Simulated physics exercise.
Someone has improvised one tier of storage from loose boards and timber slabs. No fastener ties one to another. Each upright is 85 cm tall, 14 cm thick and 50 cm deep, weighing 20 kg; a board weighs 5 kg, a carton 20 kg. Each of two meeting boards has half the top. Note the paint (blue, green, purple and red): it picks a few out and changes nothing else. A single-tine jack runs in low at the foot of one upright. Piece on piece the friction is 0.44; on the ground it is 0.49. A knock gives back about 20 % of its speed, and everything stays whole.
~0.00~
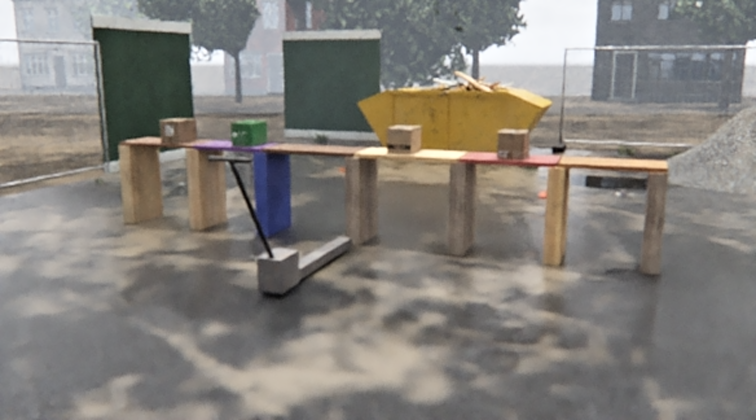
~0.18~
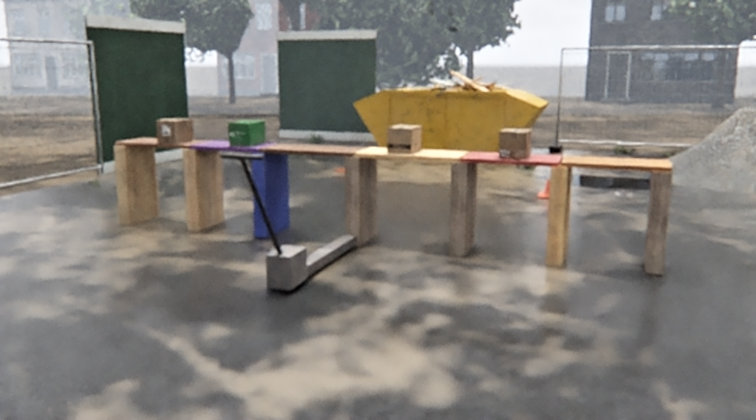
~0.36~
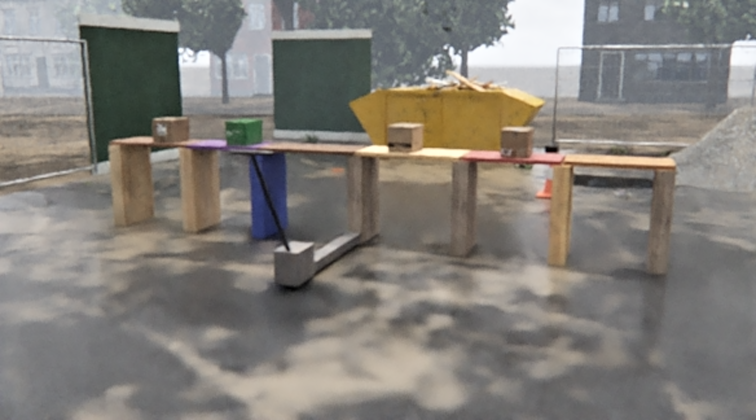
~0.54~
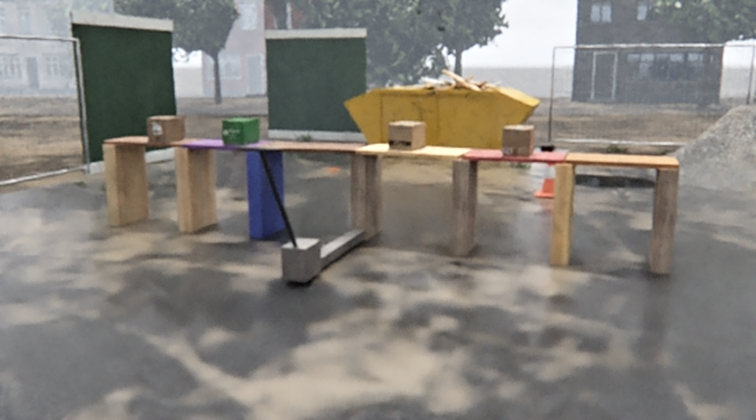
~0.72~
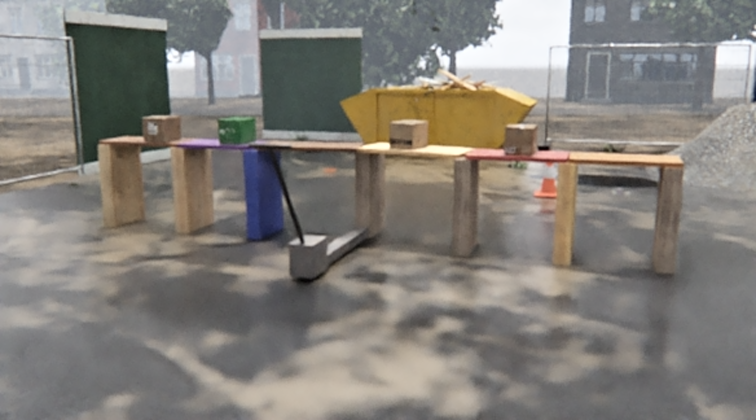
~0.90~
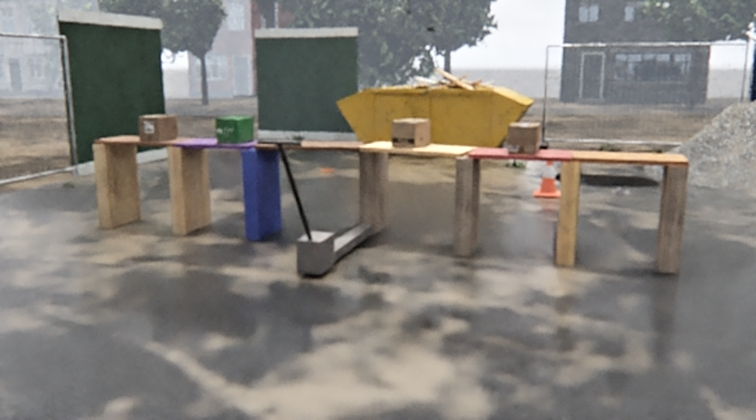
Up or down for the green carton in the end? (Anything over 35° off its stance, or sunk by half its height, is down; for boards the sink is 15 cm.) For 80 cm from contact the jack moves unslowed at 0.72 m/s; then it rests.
It makes it through.
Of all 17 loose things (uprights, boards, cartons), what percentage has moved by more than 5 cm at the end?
60 % shifted.
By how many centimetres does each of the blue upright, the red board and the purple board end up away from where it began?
Blue 0, red 90, purple 0.
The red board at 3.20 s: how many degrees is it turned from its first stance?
Measured against how it began, the tilt is near 10 degrees.
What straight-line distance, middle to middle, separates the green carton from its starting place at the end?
Start and end are some 0 cm apart.
Around 1.38 s, 2 of the 17 pieces down; green carton unmoved.
Around 2.48 s, 3 of the 17 pieces down; green carton unmoved; red board tipped 5°.
Around 3.20 s, 8 of the 17 pieces down; green carton unmoved; red board tipped 8°, 65 cm lower.
Finally (5.2 s), 9 of the 17 pieces down; green carton unmoved; blue upright unmoved; purple board unmoved. Seen by the last camera, middles, green carton near (236, 130), blue upright near (263, 191).
